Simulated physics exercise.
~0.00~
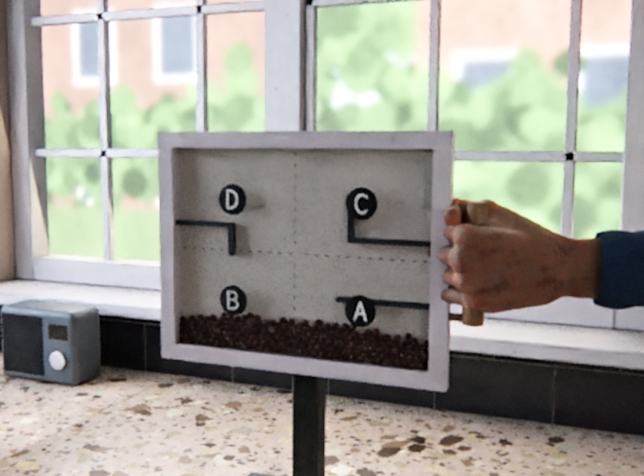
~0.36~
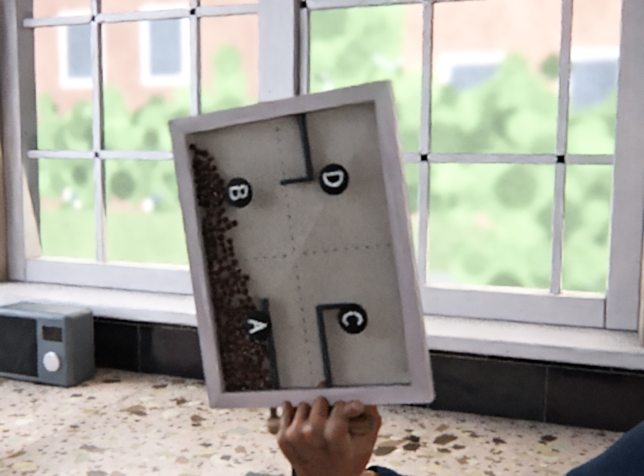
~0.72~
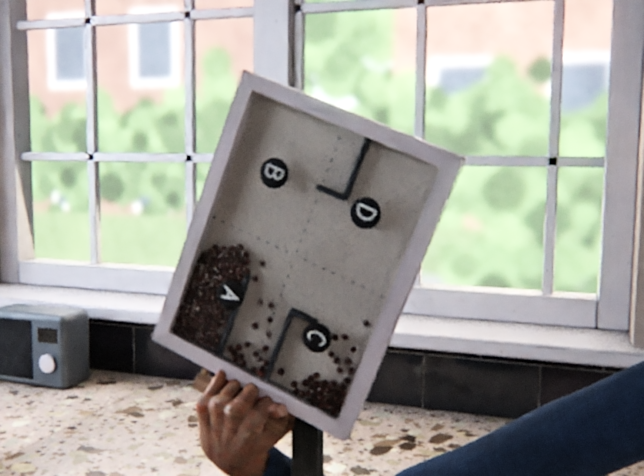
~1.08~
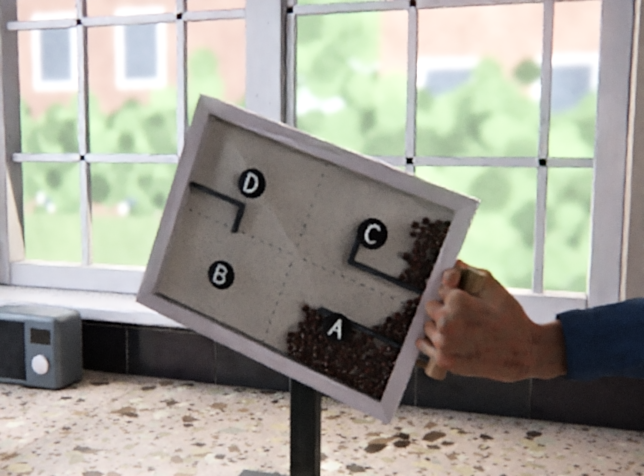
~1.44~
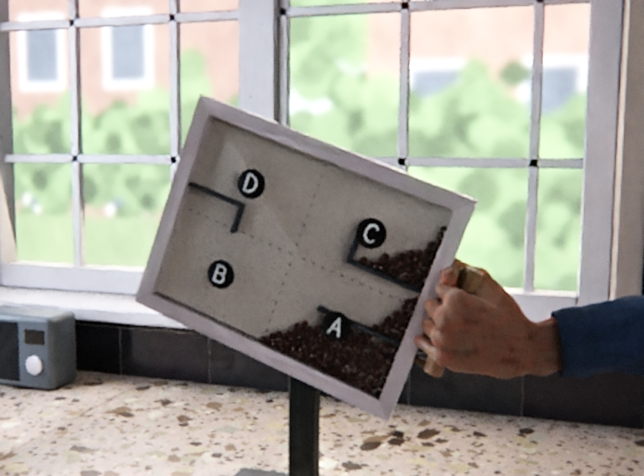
A hand in a dark blue sleeve grips a pale-framed, shallow upright case on a dark post, seen from the front on a speckled counter before a bright window, with a grey-blue radio at left. Dark beads line the bottom beneath white letters on black discs and thin dark ledges. The hand turns the case clockwise well past a quarter turn, and the beads slide into the corner by A, some spilling towards C. It then swings the case back to a slight clockwise tilt. The beads settle at lower right, mostly around A, with some on C's ledge.
